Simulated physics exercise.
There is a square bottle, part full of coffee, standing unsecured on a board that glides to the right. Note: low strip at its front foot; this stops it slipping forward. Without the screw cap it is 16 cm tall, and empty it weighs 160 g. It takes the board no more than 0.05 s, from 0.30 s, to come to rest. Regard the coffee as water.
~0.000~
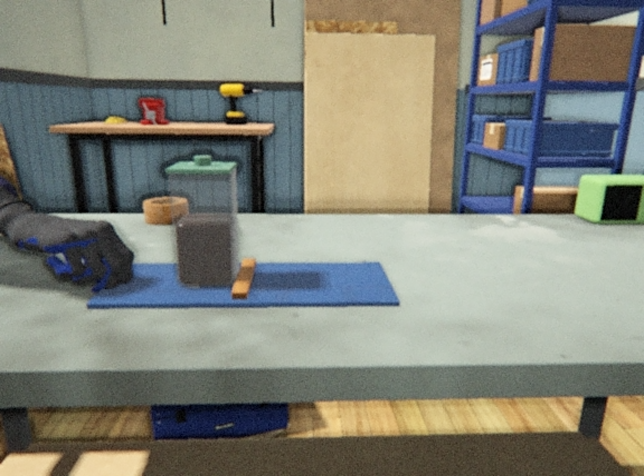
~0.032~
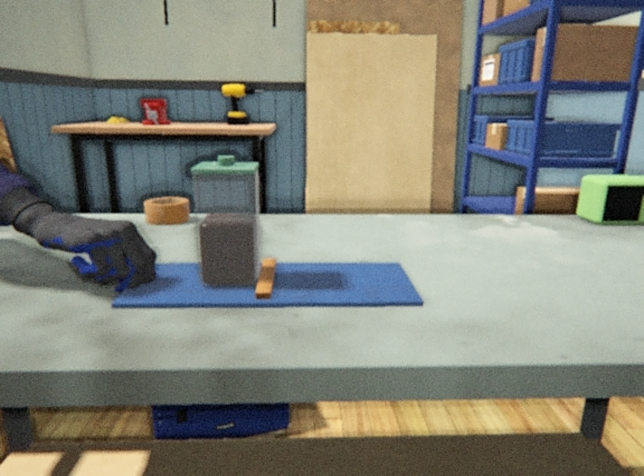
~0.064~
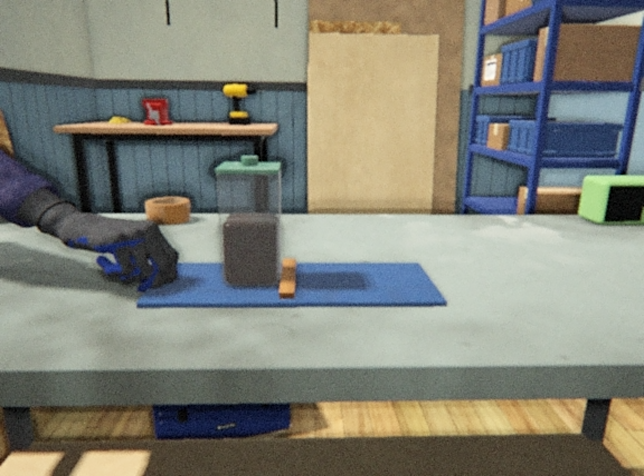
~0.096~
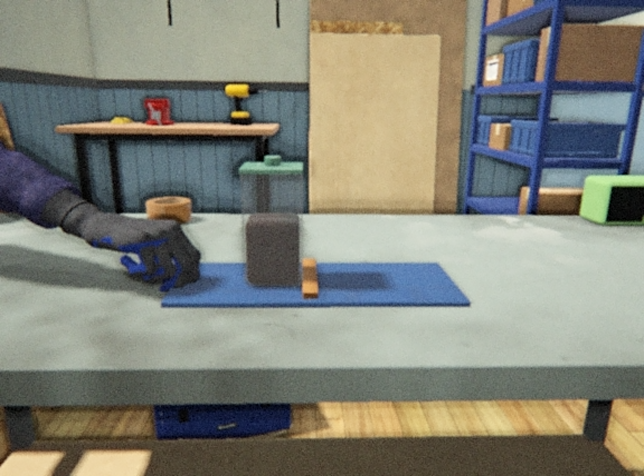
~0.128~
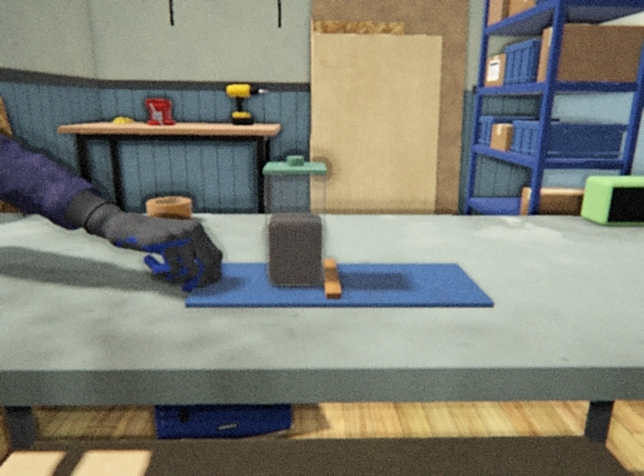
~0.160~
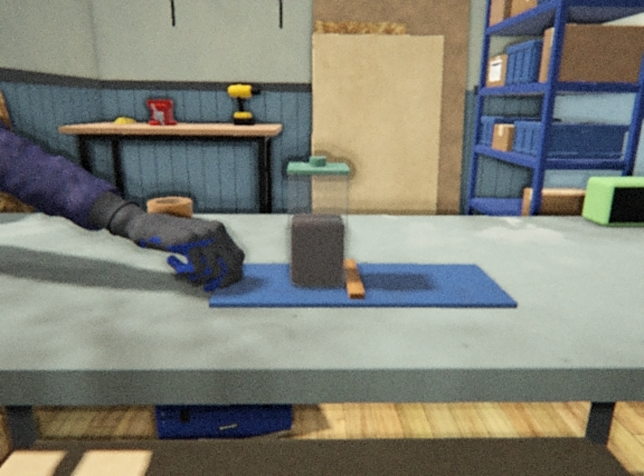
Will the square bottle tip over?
Yes, I'd say it is thrown over.
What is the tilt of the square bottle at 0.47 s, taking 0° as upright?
Roughly 32°.
By 0.35 s the board moves at 0.00 m/s; the square bottle leans 7°.
By 0.47 s the square bottle leans 33°.
By 0.63 s the square bottle lies on its side.
By 0.85 s the square bottle lies on its side.
At rest the square bottle lies on its side.
